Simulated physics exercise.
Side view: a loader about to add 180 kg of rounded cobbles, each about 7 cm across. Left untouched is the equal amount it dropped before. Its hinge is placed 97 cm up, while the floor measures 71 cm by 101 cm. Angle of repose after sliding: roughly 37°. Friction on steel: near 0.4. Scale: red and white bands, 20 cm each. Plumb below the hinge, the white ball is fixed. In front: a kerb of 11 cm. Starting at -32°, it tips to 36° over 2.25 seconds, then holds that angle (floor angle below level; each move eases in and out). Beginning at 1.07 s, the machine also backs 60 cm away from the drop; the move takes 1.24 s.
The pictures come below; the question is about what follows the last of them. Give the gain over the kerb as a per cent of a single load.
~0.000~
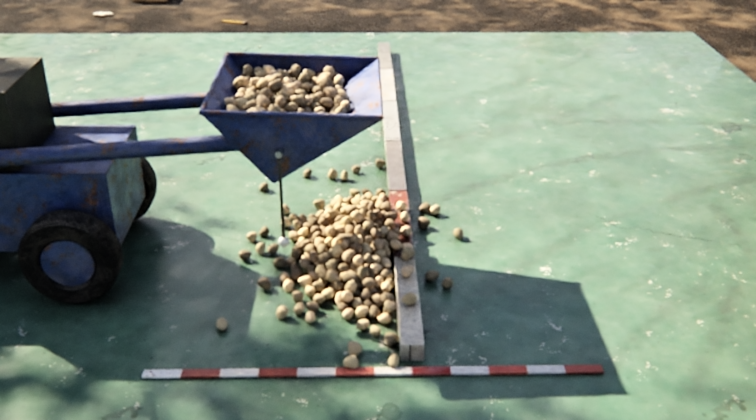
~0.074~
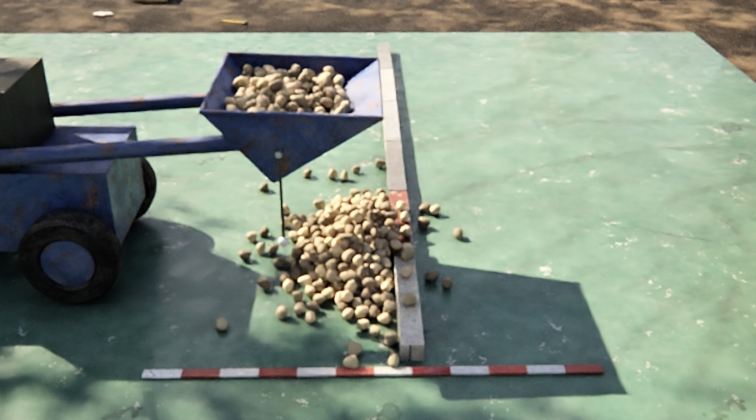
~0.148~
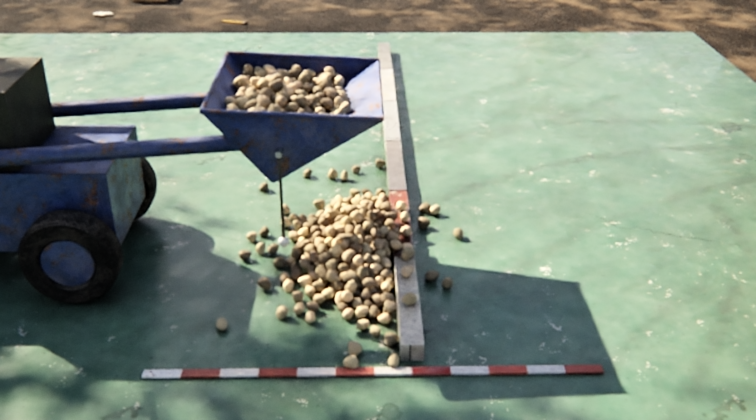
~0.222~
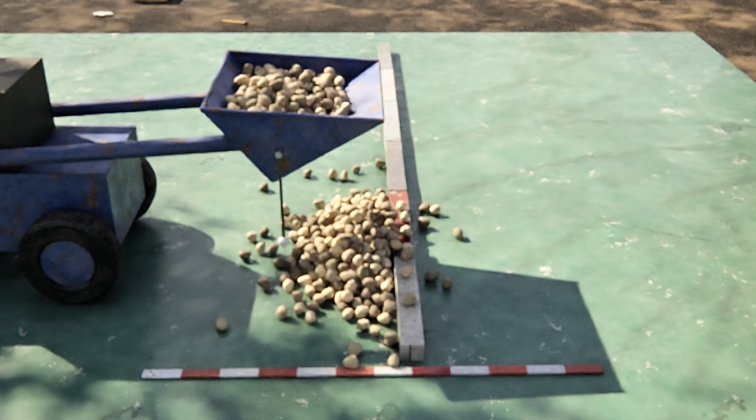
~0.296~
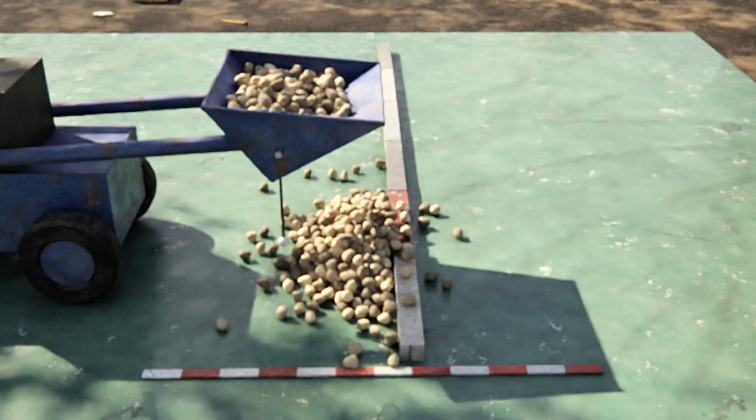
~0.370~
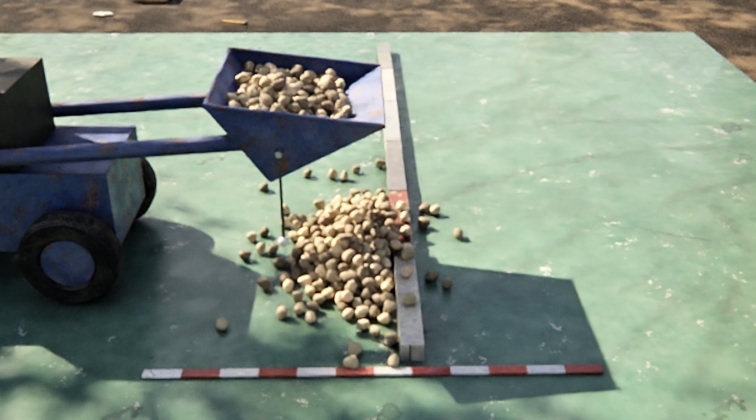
1 %.
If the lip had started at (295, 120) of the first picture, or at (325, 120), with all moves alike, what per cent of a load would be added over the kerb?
Case one about 0 %, case two about 0 %.
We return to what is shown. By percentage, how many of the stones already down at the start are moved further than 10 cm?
Estimate: 5 %, roughly.
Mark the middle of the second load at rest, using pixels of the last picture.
Middle: Approx. (300, 244) px.
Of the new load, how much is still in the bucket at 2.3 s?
About 10 percent.
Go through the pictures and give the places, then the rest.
Lip at (383, 118), floor tilted -32°, highest stones at (270, 85). The earlier load is highest near (360, 229), 20 cm above ground level, 98 % on this side of the kerb, 2 % over the kerb, in the first picture.
The bucket is at -32°, its lip at (383, 118); the top of the load is at (270, 84); the stones move at 0.0 m/s on average, in the second picture.
Lip at (383, 119), floor tilted -31°, highest stones at (271, 84); the stones move at 0.0 m/s on average, in the third picture.
The bucket is at -30°, its lip at (384, 121); the top of the load is at (267, 83); the stones move at 0.0 m/s on average, in the fourth picture.
The bucket is at -29°, its lip at (385, 123); the top of the load is at (266, 81); the stones move at 0.1 m/s on average, in the fifth picture.
The bucket is at -27°, its lip at (385, 126); the top of the load is at (263, 80); the stones move at 0.1 m/s on average, in the sixth picture.
After 1.7 s the floor is at 25°; in per cent of one load, 80 in the bucket, 119 on this side of the kerb, 2 over the kerb; the foremost stones are at (429, 235).
After 2.3 s the floor is at 36°; in per cent of one load, 10 in the bucket, 187 on this side of the kerb, 2 over the kerb; the foremost stones are at (435, 244).
After 2.8 s the floor is at 36°; in per cent of one load, 0 in the bucket, 197 on this side of the kerb, 3 over the kerb; the foremost stones are at (436, 241).
After 5.2 s the floor is at 36°; in per cent of one load, 0 in the bucket, 197 on this side of the kerb, 3 over the kerb; the foremost stones are at (437, 241). Net gain over the kerb, 1.
